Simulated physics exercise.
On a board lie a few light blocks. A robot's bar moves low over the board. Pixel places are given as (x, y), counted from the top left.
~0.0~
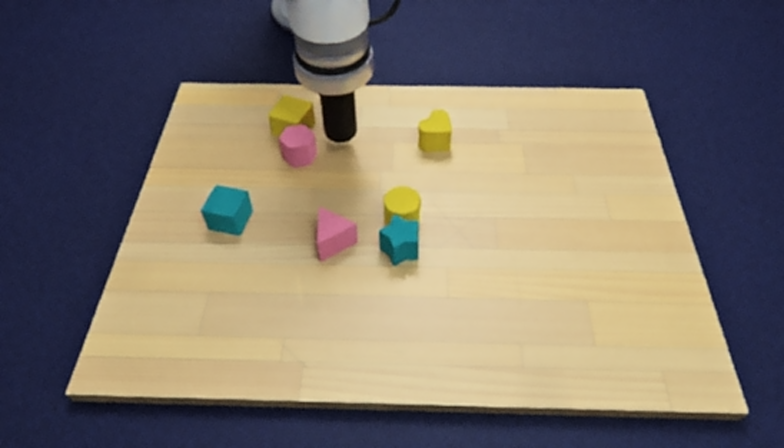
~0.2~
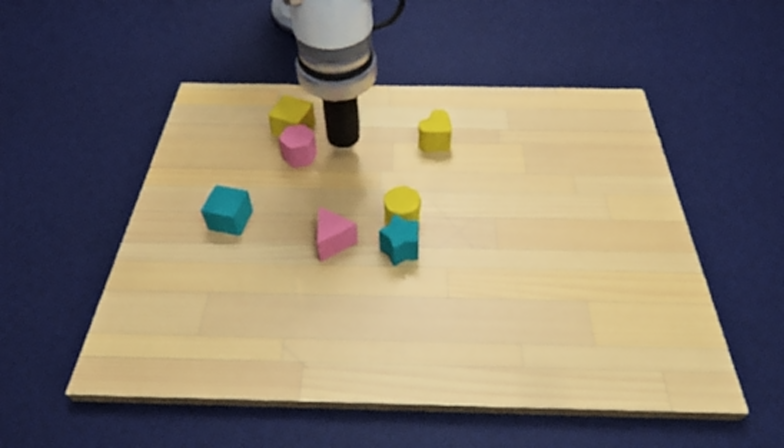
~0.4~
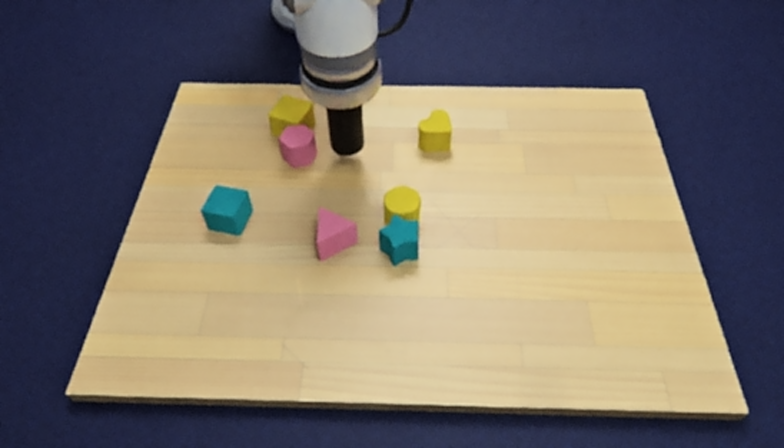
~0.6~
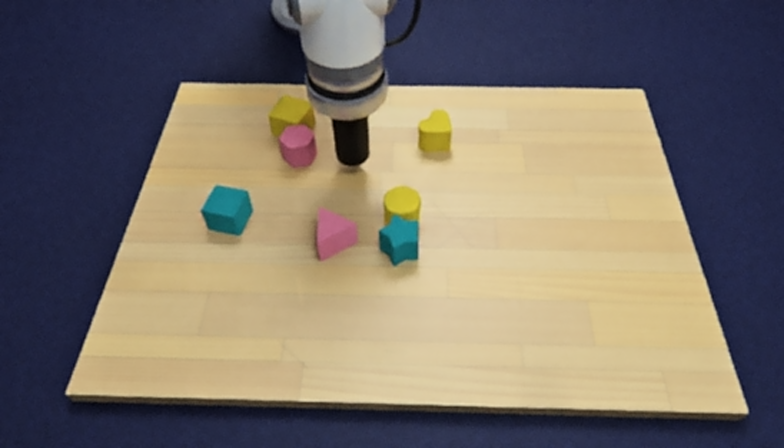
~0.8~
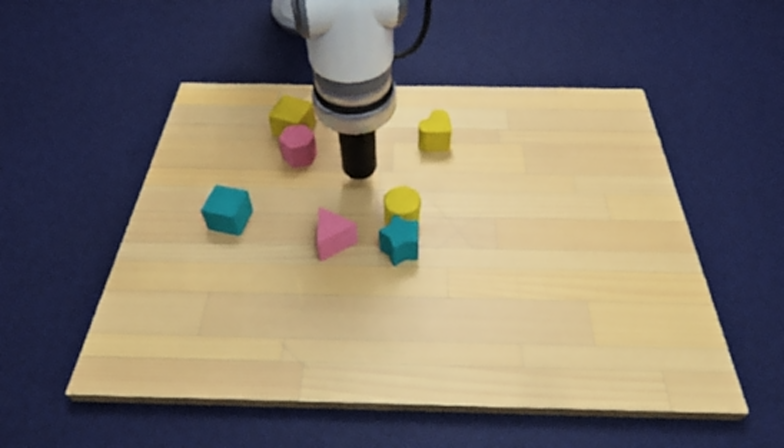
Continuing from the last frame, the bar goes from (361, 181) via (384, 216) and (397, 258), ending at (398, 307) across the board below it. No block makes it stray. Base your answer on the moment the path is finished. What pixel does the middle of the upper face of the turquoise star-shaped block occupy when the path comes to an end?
The turquoise star-shaped block ends near (430, 307).
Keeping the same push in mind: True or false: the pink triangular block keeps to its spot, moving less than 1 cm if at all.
That statement is accurate.
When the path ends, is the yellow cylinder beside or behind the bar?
Yes, it checks out.
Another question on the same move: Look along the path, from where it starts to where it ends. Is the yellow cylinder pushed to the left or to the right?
Left side.
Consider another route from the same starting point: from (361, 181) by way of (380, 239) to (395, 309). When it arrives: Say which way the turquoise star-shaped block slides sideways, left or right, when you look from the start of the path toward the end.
Heads left.
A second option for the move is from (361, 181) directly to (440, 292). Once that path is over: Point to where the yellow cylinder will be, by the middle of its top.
My prediction: (456, 231).
The first path, step by step. One third of the way, bar at (384, 204); turquoise star-shaped block at (402, 233); yellow cylinder at (418, 209).
Two thirds of the way, bar at (397, 246); turquoise star-shaped block at (414, 266), turned 25° clockwise; yellow cylinder at (432, 221).
At the end, bar at (398, 295); pink triangular block in place; turquoise star-shaped block at (430, 307); yellow cylinder at (432, 221).
